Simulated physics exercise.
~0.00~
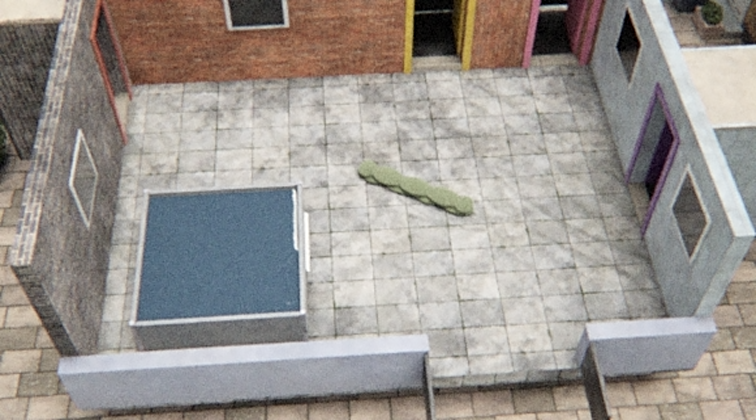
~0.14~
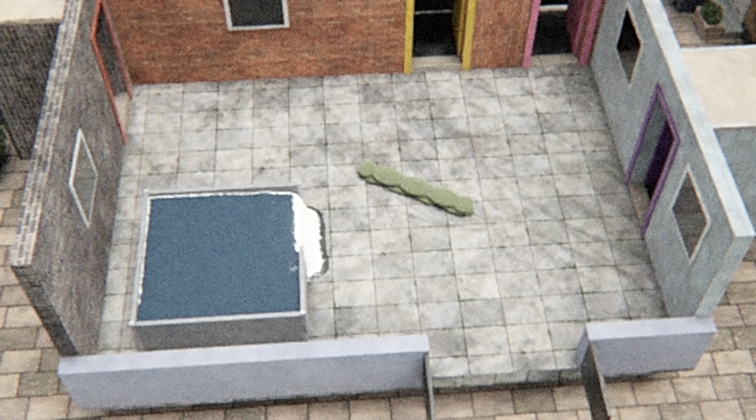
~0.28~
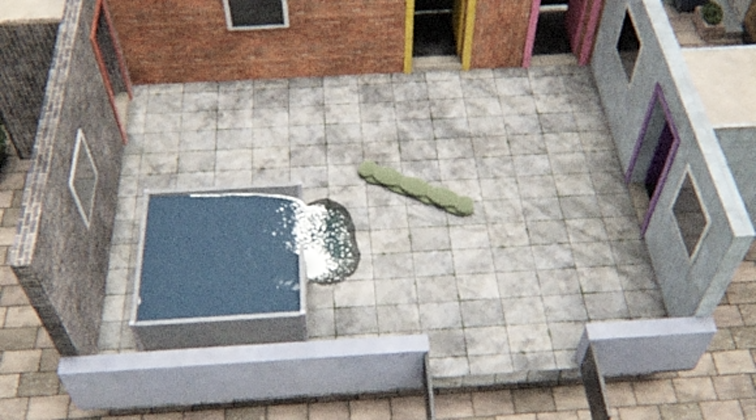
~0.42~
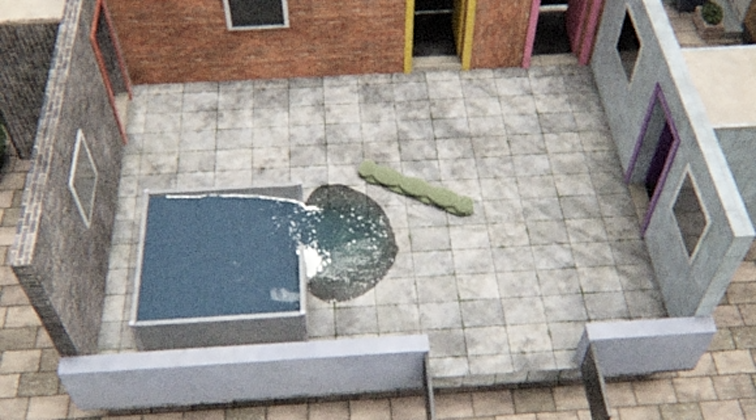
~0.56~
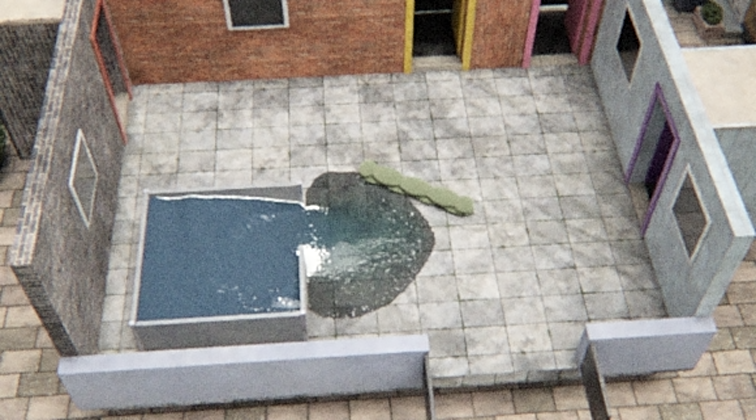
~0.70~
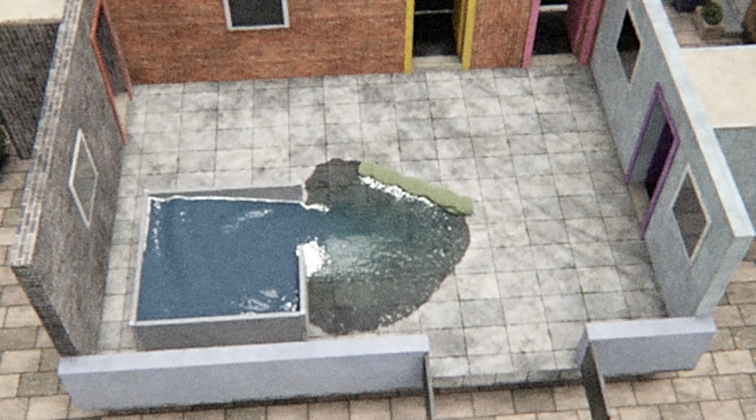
Water bursting through the right side of a square tank, fanning across a walled paved yard and reaching a low green barrier.
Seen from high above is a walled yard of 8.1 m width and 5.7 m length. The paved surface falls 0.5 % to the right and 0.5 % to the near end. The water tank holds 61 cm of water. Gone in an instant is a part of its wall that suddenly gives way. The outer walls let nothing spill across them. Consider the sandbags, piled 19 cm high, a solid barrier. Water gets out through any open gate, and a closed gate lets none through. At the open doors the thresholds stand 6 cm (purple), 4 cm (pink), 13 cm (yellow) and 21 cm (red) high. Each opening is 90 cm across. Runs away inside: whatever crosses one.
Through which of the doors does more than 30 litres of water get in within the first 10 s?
Purple door: Beyond the limit, pink door: Beyond the limit, yellow door: Short of the limit, red door: Short of the limit.
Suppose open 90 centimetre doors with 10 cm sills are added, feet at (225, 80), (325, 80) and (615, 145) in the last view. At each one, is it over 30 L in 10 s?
Per doorway, in order: Insufficient / insufficient / insufficient.
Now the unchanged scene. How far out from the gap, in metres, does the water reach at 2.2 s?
It comes to some 5.4 metres.
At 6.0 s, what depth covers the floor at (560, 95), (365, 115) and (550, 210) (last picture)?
The depths come out at 8, 1 and 6 centimetres, in the order listed.
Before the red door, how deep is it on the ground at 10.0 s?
Roughly 2.0 centimetres.
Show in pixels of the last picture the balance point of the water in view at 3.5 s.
The water's centre is around (370, 261).
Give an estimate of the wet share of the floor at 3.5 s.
Some 55 per cent of the floor is wet.
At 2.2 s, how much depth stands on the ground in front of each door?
Purple 8 cm, pink 0 cm, yellow 0 cm, red 0 cm.
After 1.4 s water covers 25 % of the floor and is deepest (34 cm) near (316, 231); purple door not reached, pink door not reached, yellow door not reached, red door not reached.
After 2.2 s water covers 45 % of the floor and is deepest (32 cm) near (407, 198); purple door 8 cm at the sill, 3 L in, pink door not reached, yellow door not reached, red door not reached.
After 3.5 s water covers 55 % of the floor and is deepest (30 cm) near (667, 335); purple door 14 cm at the sill, 28 L in, pink door not reached, yellow door 4 cm at the sill, 0 L in, red door not reached.
After 6.0 s water covers 60 % of the floor and is deepest (17 cm) near (606, 350); purple door 12 cm at the sill, 77 L in, pink door 7 cm at the sill, 3 L in, yellow door 2 cm at the sill, 0 L in, red door not reached.
After 10.0 s water covers 75 % of the floor and is deepest (10 cm) near (657, 347); purple door 7 cm at the sill, 100 L in, pink door 9 cm at the sill, 94 L in, yellow door 6 cm at the sill, 0 L in, red door 2 cm at the sill, 0 L in.
